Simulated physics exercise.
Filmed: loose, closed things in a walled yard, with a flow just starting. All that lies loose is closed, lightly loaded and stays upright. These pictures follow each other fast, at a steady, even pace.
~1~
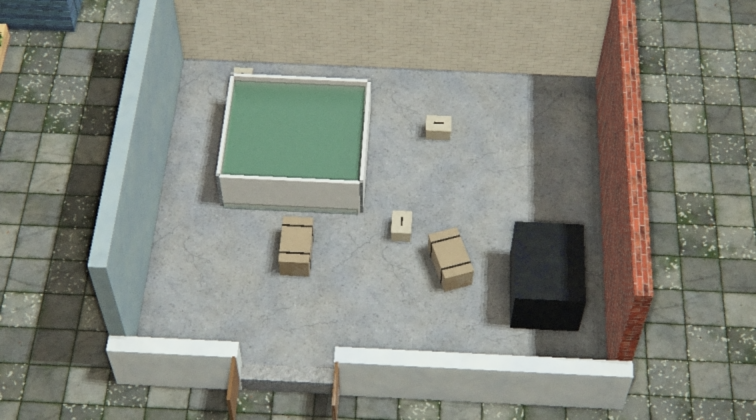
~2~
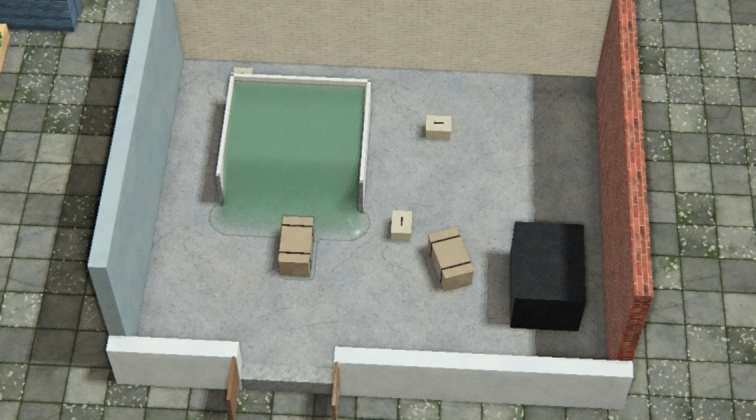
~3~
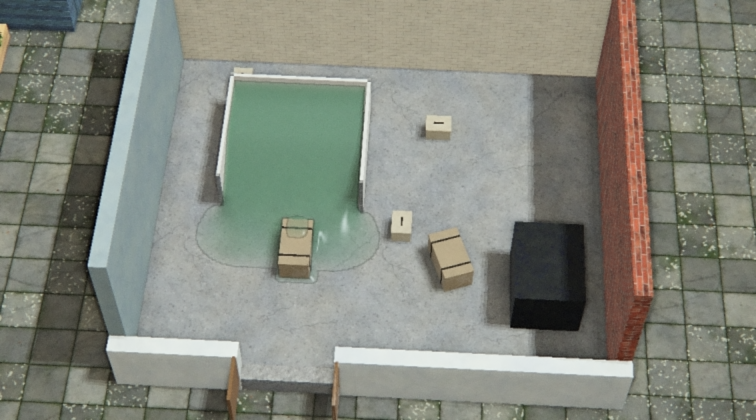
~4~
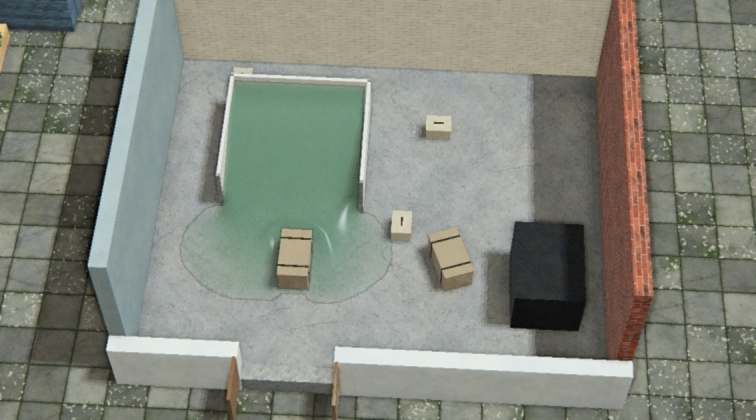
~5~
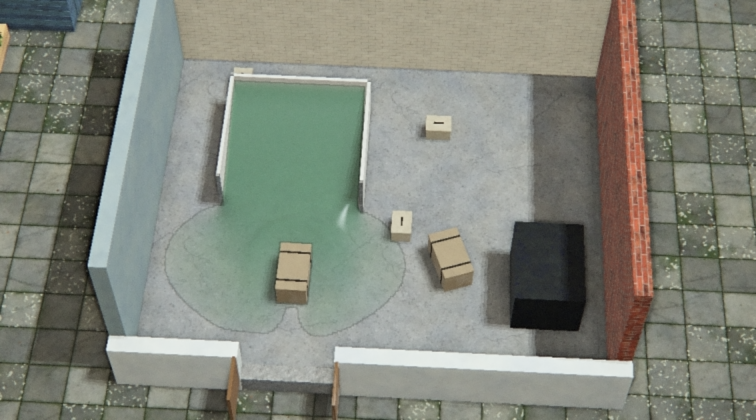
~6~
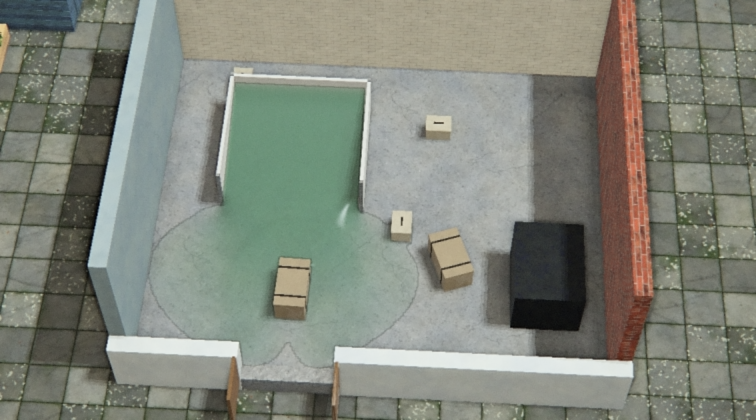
A large tank of green water lost its front wall, and the water spread out across the walled yard's floor, flowing around a cardboard-coloured box and pushing it slowly toward the gap in front.
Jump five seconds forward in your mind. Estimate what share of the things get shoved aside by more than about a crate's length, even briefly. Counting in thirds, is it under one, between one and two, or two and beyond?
In thirds: Under one.
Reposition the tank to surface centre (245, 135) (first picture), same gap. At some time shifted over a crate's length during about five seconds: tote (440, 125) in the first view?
Put simply: It didn't get there.
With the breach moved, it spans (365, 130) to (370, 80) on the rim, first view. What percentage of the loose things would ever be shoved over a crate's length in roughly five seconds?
That should be close to 60 percent.
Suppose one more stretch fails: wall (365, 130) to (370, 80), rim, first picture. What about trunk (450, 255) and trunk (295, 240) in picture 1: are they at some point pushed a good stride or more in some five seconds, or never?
In order: Reached that distance and stopped short of it.
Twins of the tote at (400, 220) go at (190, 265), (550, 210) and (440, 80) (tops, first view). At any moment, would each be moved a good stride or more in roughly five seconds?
Displaced, stays put, stays put.
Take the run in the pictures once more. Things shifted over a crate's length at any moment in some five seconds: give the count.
By my reckoning the answer is 1.
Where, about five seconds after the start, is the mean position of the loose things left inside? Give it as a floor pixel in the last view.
Close to (381, 177).
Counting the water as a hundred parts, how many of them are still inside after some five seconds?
68 %.
A moment on, 1 of 5 are well off their spots; 0 afloat.
Next, 1 of 5 are well off their spots; 0 afloat.
Later, 1 of 5 are well off their spots; 0 afloat.
In the end, 1 of 5 are well off their spots, and 1 have been at some point; 0 afloat.
